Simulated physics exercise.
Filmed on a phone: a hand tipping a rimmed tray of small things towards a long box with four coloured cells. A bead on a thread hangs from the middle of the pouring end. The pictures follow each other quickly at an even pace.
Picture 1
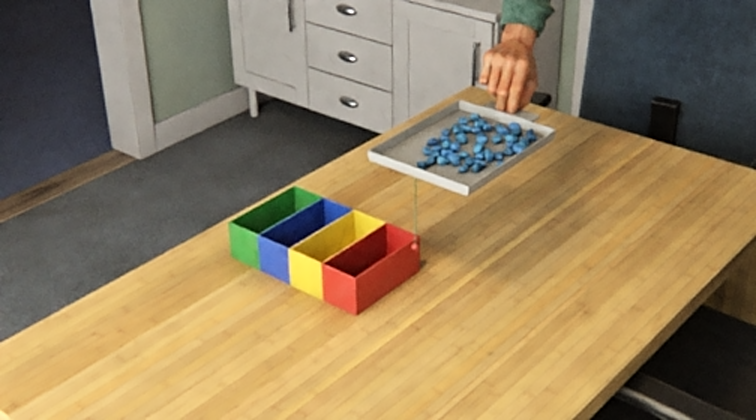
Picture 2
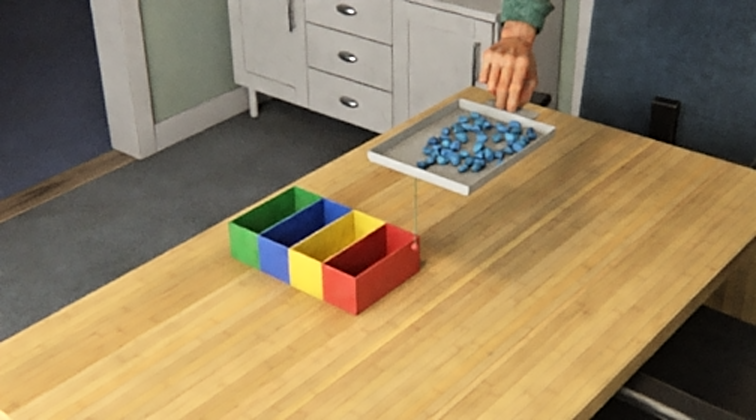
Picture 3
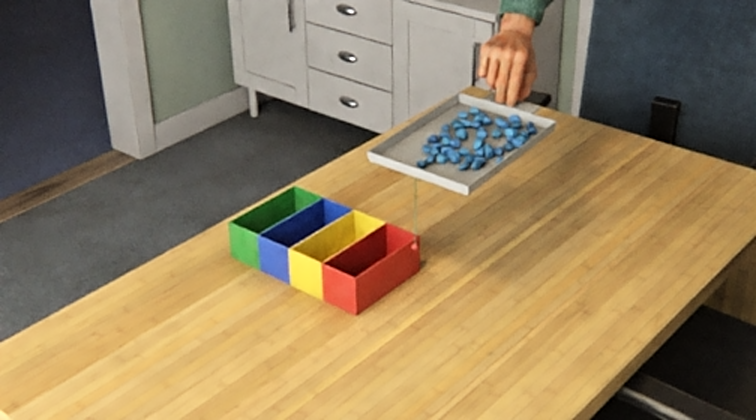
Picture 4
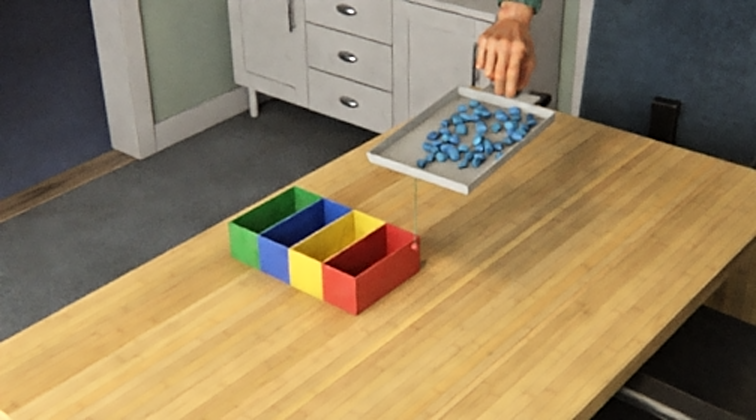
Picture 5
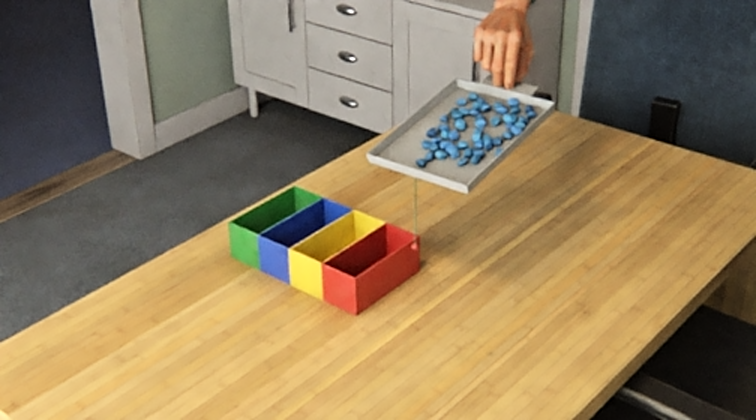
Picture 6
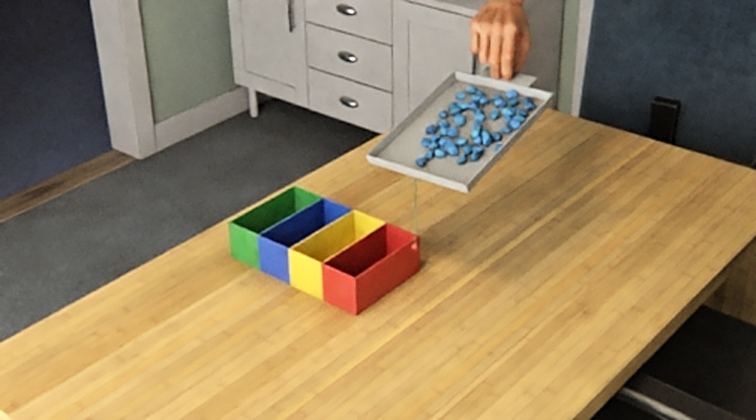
A wooden table in a room with pale grey cabinets and a dark grey floor is seen from above at an angle, in a steady view. A hand in a green sleeve holds a rimmed, pale tray of small blue stones, a bead hanging on a thread beneath its near end, beside a box with green, blue, yellow and red cells. The hand slowly raises the tray's far end, tilting it towards the near left corner, while the stones shift only slightly.
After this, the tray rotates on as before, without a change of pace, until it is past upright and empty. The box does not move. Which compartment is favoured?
It favours the red compartment.
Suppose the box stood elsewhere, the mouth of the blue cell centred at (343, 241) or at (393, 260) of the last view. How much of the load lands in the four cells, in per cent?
Roughly 90 per cent, and 90 per cent.
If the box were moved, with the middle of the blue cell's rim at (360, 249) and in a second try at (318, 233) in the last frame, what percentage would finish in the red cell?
First some 10, then 40 per cent.
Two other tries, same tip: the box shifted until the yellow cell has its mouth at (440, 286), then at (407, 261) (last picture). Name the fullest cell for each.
At the first place green, at the second that blue cell.
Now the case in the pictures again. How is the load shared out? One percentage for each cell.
Green cell: 0 %, blue cell: 0 %, yellow cell: 0 %, red cell: 40 %.
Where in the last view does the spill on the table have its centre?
Roughly at (373, 316).
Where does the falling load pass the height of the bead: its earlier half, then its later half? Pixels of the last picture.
Early half (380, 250), late half (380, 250).
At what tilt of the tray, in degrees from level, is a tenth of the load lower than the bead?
At some 70 degrees.
Shortly afterwards, tray tipped steeply; all but a few on the tray; only a few falling or outside the box.
Next, tray tipped right over; near half on the tray; near a quarter in the red cell; only a few in the yellow cell; near a quarter falling or outside the box.
Some moments later, tray tipped past a quarter turn; near half in the red cell; only a few in the yellow cell; near half falling or outside the box.
In the end, tray tipped past a quarter turn; near half in the red cell; only a few in the yellow cell; none at all in the blue cell; none at all in the green cell; near half outside the box.
